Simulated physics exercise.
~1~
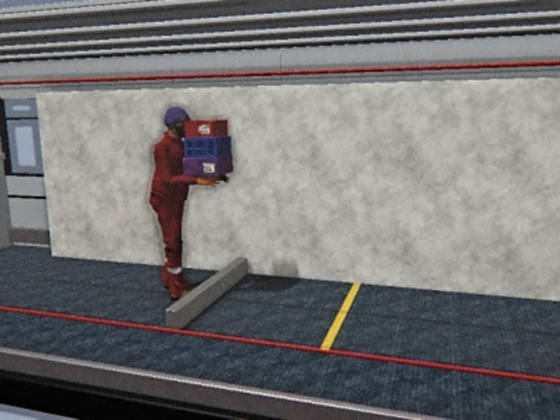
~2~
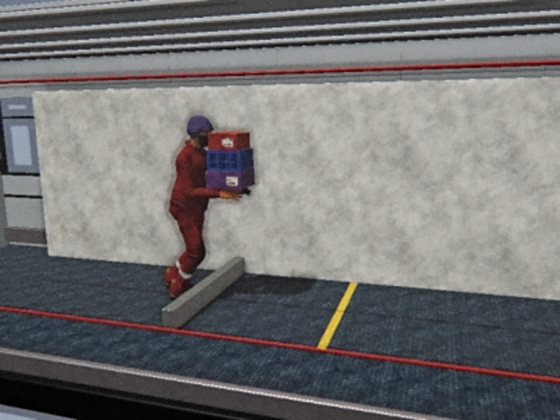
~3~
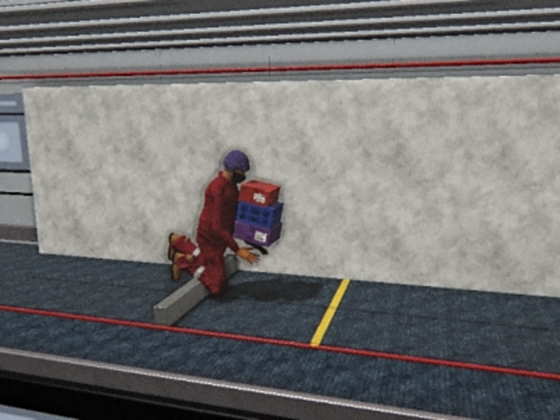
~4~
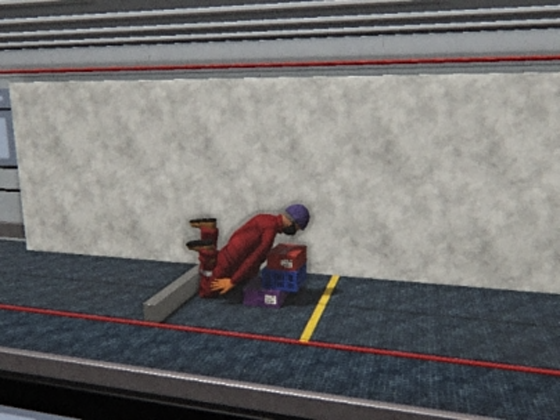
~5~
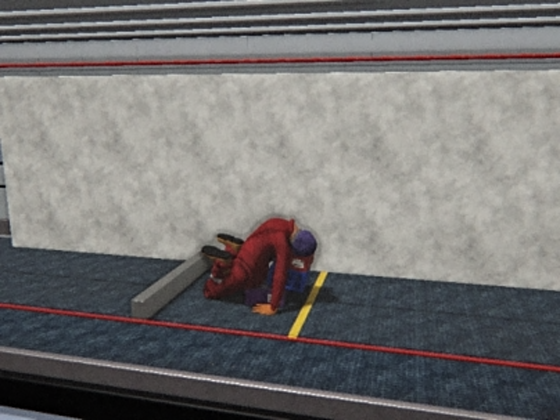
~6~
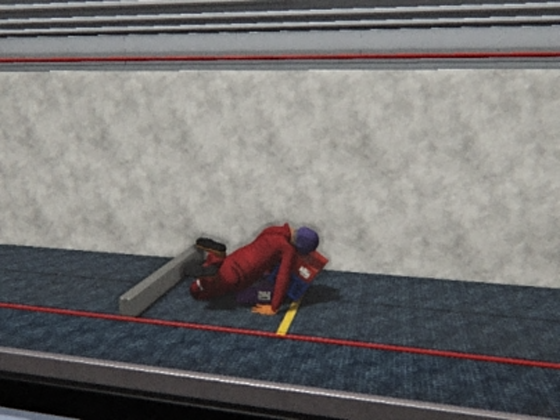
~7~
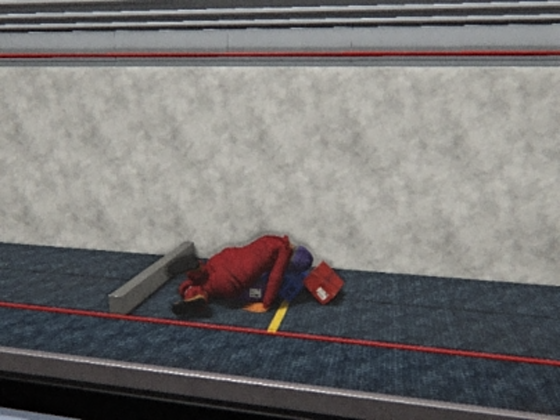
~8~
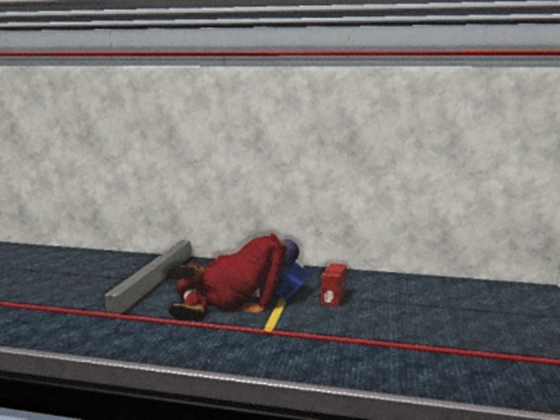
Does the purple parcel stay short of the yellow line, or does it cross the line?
The purple parcel stays short of the yellow line, coming to rest by the slumped figure.
